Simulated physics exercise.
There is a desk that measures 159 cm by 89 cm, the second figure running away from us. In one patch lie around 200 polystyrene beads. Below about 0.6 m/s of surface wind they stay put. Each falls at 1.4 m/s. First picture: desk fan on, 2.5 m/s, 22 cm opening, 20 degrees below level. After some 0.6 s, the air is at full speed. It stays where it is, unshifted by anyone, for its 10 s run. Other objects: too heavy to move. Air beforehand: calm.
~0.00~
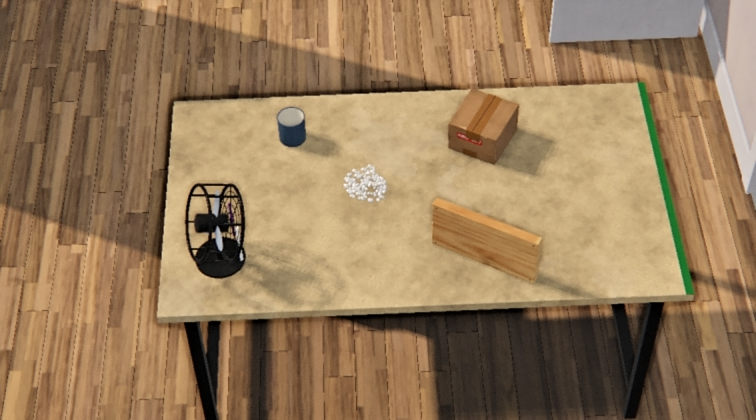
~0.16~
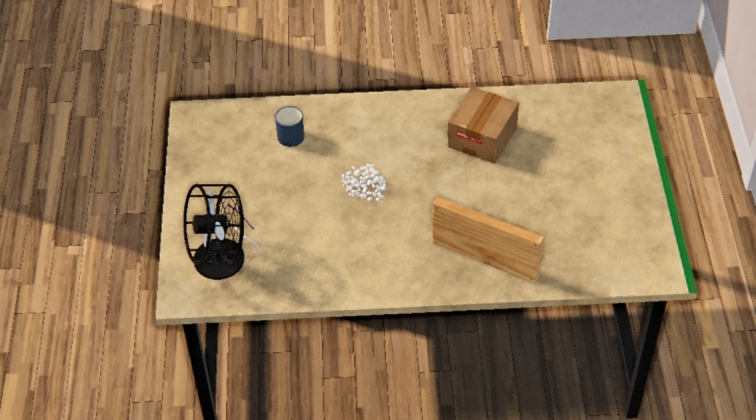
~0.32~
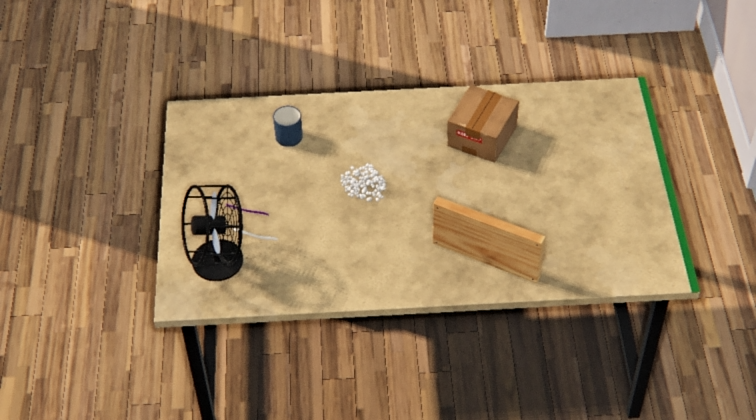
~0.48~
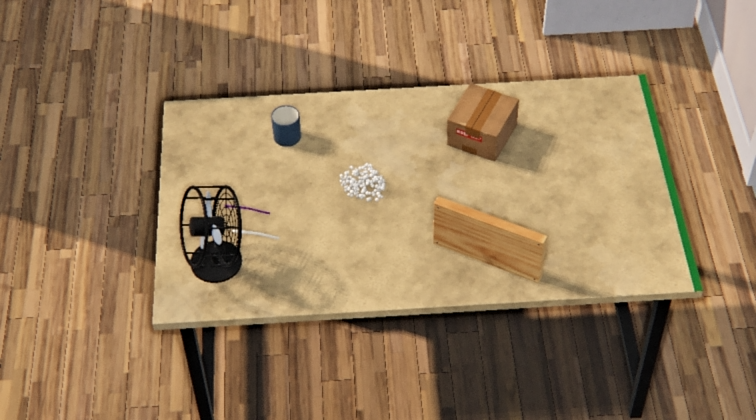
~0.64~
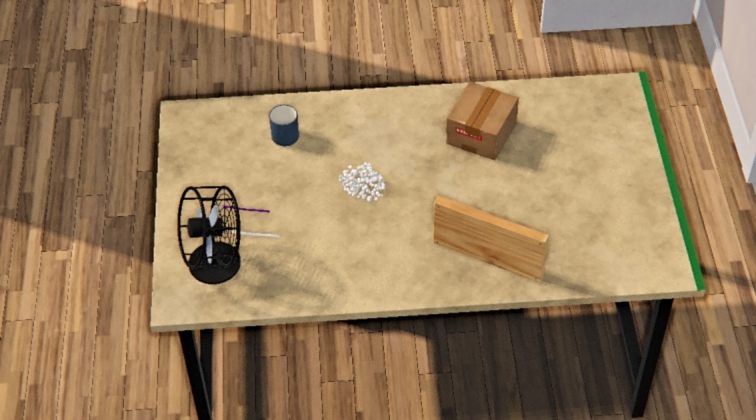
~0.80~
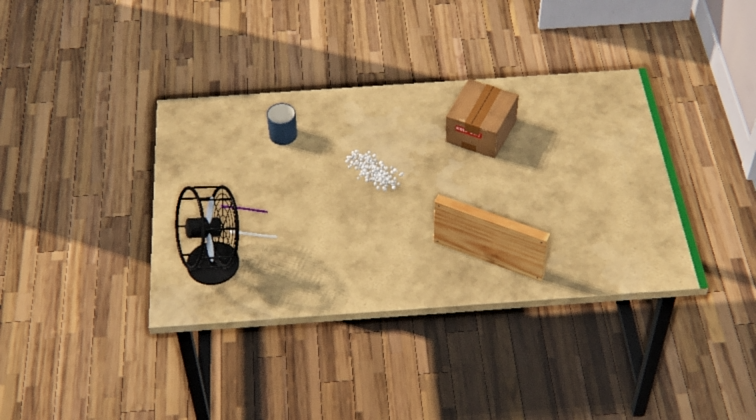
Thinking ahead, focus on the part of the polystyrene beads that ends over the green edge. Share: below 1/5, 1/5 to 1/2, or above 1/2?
Below 1/5.
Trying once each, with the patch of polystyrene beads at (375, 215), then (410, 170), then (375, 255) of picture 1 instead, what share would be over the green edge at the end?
It goes 70 %, then 10 %, then 3 %.
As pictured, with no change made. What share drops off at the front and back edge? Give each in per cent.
I'd guess close to 0 percent front and near 90 percent back.
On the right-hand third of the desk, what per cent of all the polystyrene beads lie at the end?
Near 0 per cent at the end.
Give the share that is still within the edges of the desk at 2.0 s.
I reckon some 5 %.
After 2.0 s, 6 % are on the move or not yet settled, 1 % are over the green edge.
After 3.2 s, 5 % are on the move or not yet settled, 2 % are over the green edge.
After 5.5 s, 4 % are on the move or not yet settled, 2 % are over the green edge.
After 10.0 s, at the end, 2 % are over the green edge.
